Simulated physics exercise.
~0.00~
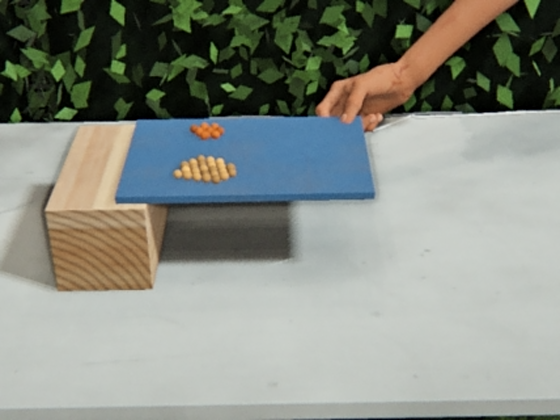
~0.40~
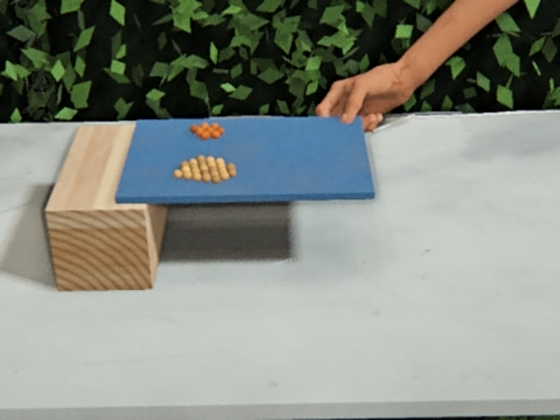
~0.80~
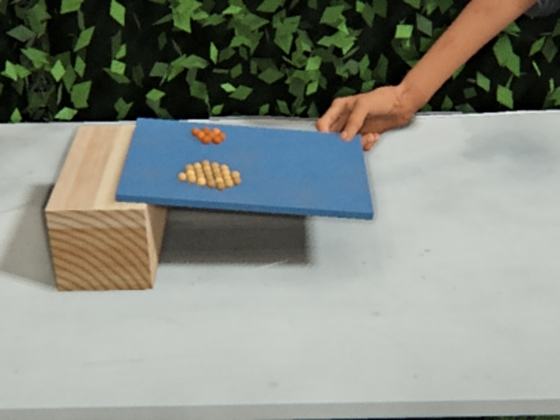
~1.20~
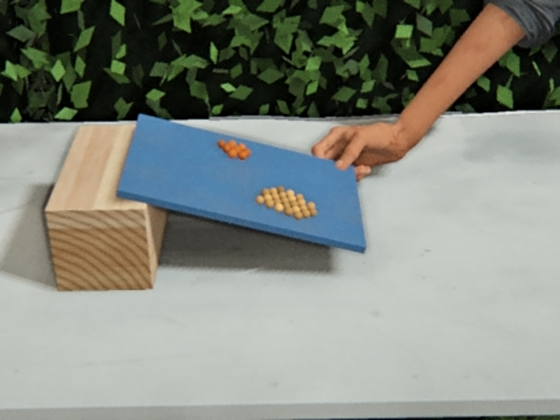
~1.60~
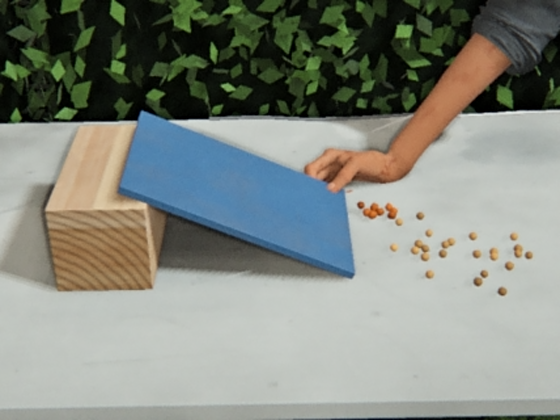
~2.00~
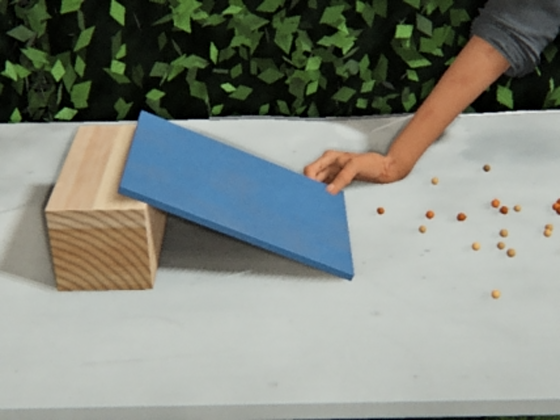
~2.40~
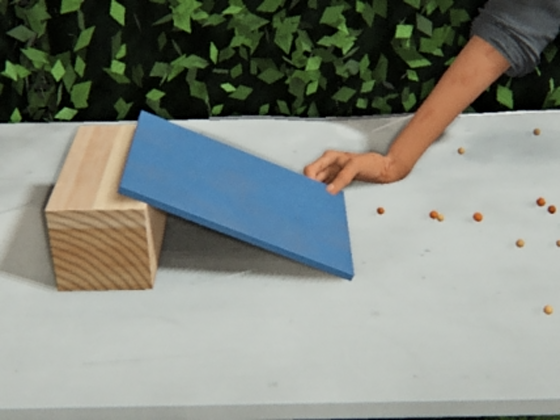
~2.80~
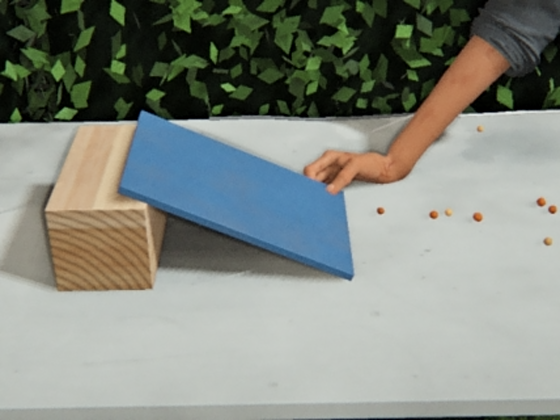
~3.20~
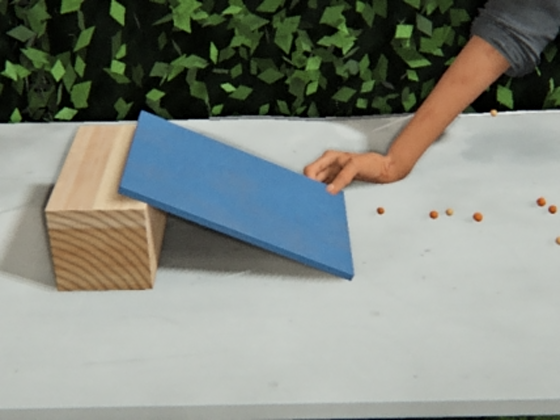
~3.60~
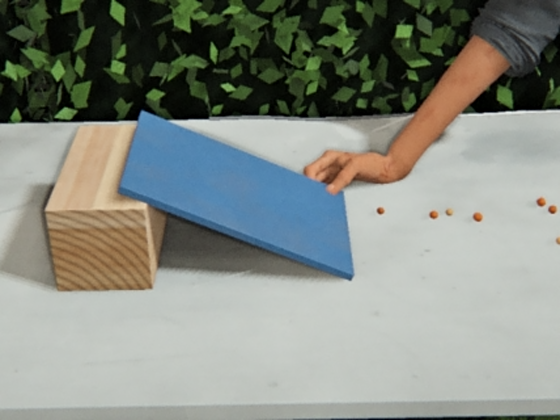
A blue board lies level across a pale table, seen from slightly above, its left end on a wooden block and its right end held by a hand, with dark leafy greenery behind. Small tan balls sit in a front cluster and a few orange ones behind. The hand lowers the right end, and both clusters slide down the slope. As the board tips to the table, the balls spill off and scatter rightward. The tan ones roll farther, most leaving view, while several orange ones stop on the table, nearer the resting board.
